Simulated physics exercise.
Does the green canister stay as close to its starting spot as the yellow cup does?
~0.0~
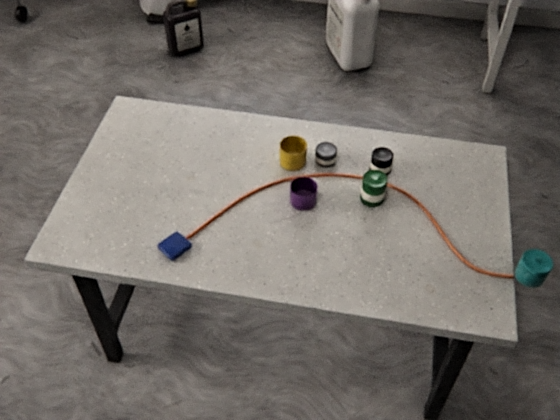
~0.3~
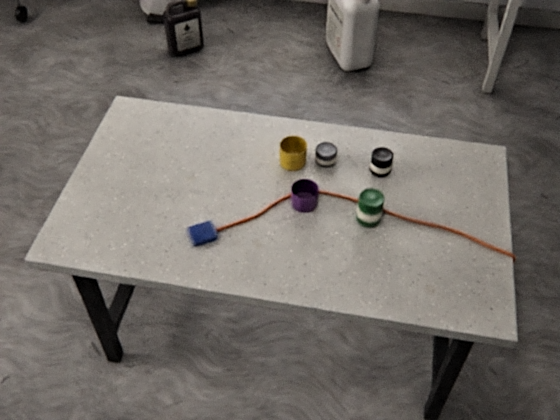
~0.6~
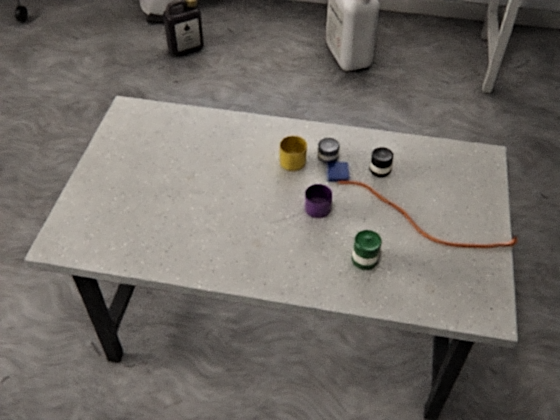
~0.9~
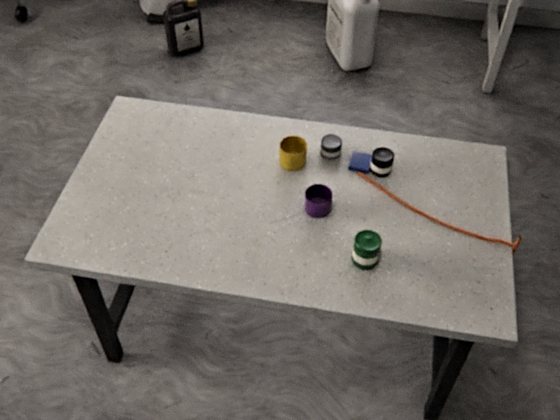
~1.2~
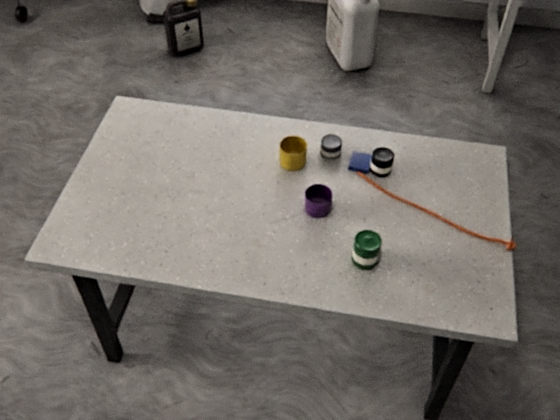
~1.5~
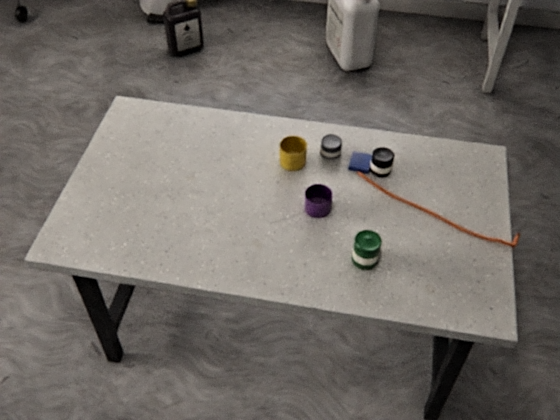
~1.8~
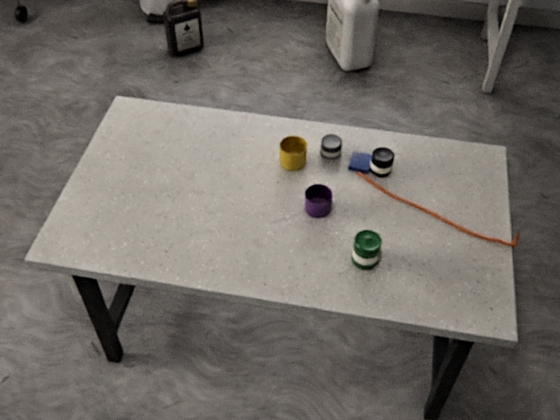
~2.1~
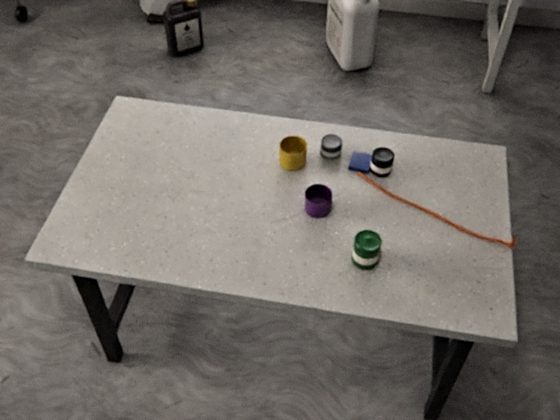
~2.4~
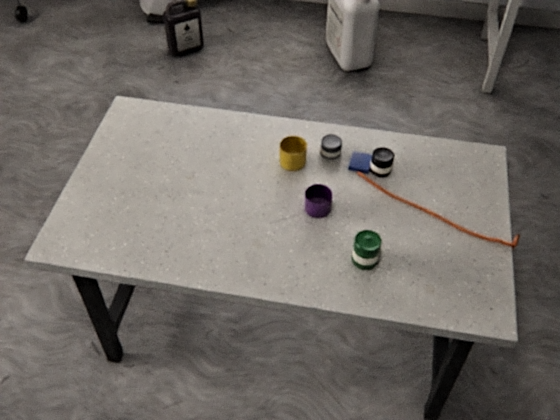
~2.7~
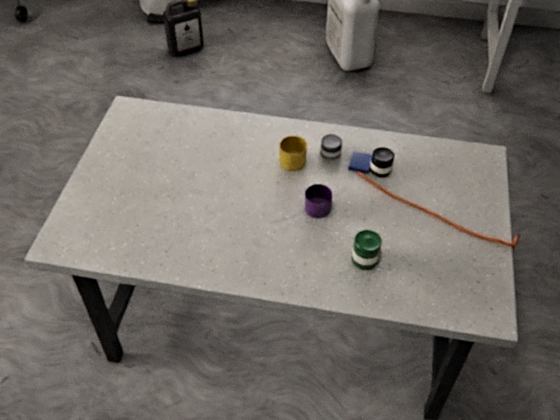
No, the green canister ends well away from where it began, closer to the front of the table, while the yellow cup barely shifts.
